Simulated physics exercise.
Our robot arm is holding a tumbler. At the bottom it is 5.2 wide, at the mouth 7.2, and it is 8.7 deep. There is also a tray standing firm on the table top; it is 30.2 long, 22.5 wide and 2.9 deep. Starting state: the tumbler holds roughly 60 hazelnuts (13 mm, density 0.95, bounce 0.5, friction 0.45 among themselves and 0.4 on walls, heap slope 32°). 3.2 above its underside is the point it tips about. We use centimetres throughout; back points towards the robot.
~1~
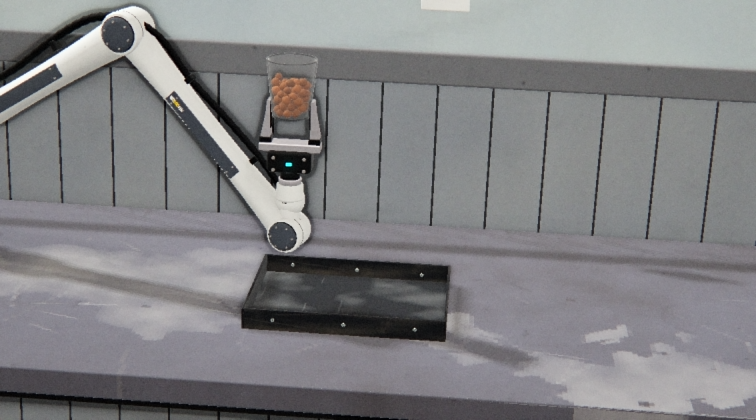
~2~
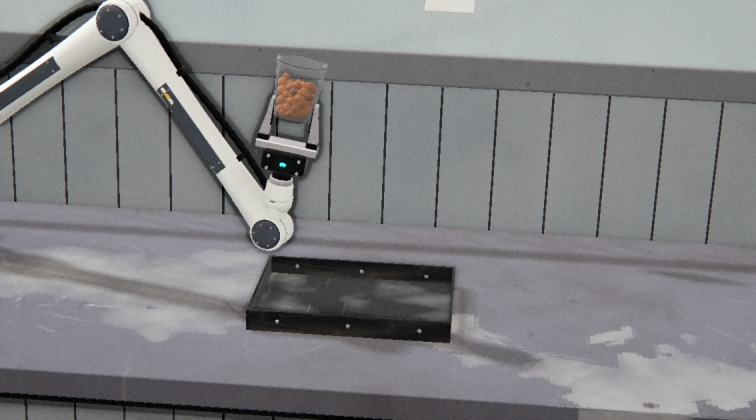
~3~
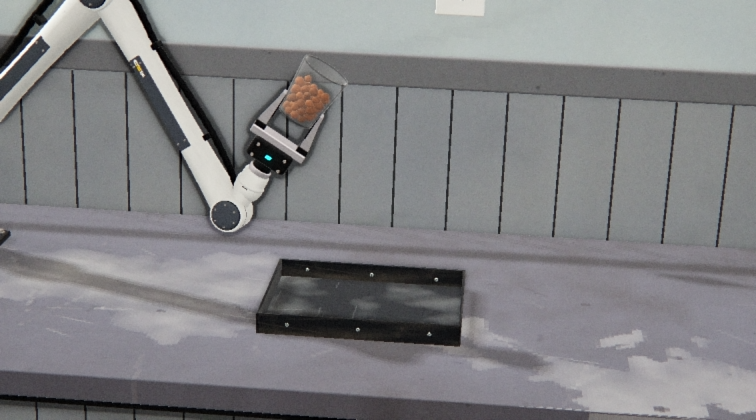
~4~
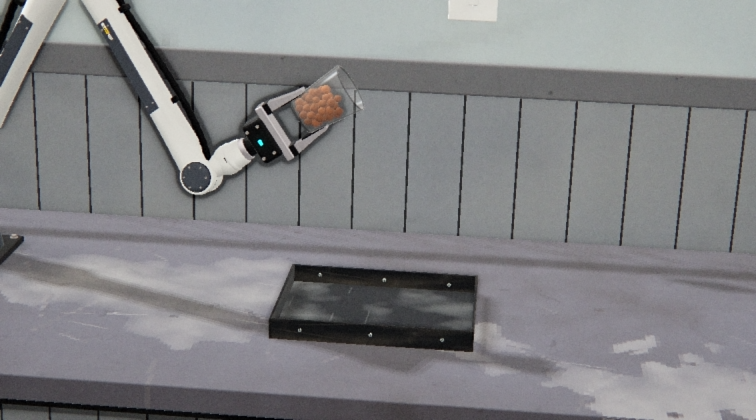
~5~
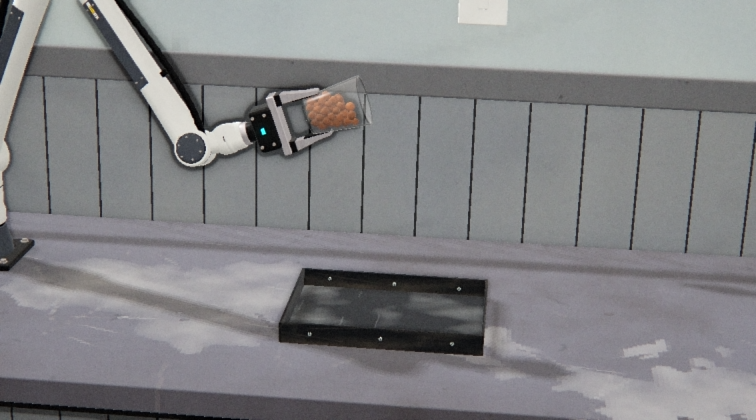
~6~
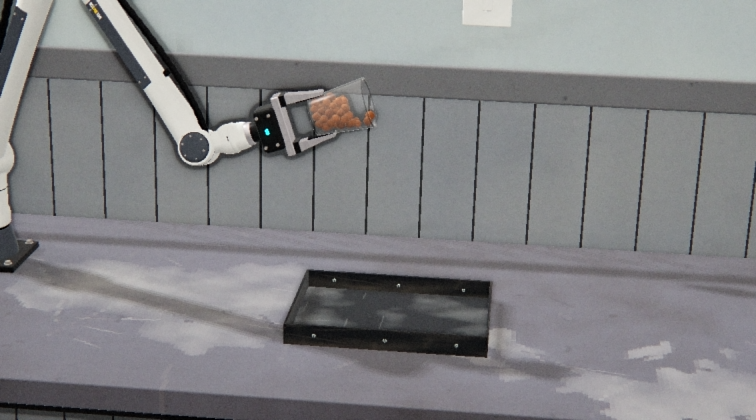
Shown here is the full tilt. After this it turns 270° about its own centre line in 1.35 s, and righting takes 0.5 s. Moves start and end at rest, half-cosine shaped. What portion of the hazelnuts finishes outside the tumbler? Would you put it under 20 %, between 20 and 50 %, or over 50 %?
I would put it under 20 %.
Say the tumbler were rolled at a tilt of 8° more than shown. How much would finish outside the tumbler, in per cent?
I'd expect close to 25 per cent then.
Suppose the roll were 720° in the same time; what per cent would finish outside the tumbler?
In that case it would be around 15 percent.
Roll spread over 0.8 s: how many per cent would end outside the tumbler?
Expected share: Some 10 %.
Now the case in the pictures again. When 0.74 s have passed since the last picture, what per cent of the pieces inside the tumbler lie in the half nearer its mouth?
35 %.
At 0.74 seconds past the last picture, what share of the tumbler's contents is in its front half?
35 per cent.
Then, 0.74 s later, tipped 72°, highest piece 36 above the table; 63 in the tumbler.
Then, 1.48 s later, tipped 61°, highest piece 35 above the table; 58 in the tumbler, 4 in the tray, 1 in flight or on a rim.
Then, 2.05 s later, upright, highest piece 38 above the table; 58 in the tumbler, 5 in the tray.
Then, 2.75 s later, upright, highest piece 38 above the table; 58 in the tumbler, 5 in the tray.
At rest, 58 in the tumbler, 5 in the tray. That is 8 % outside the tumbler.
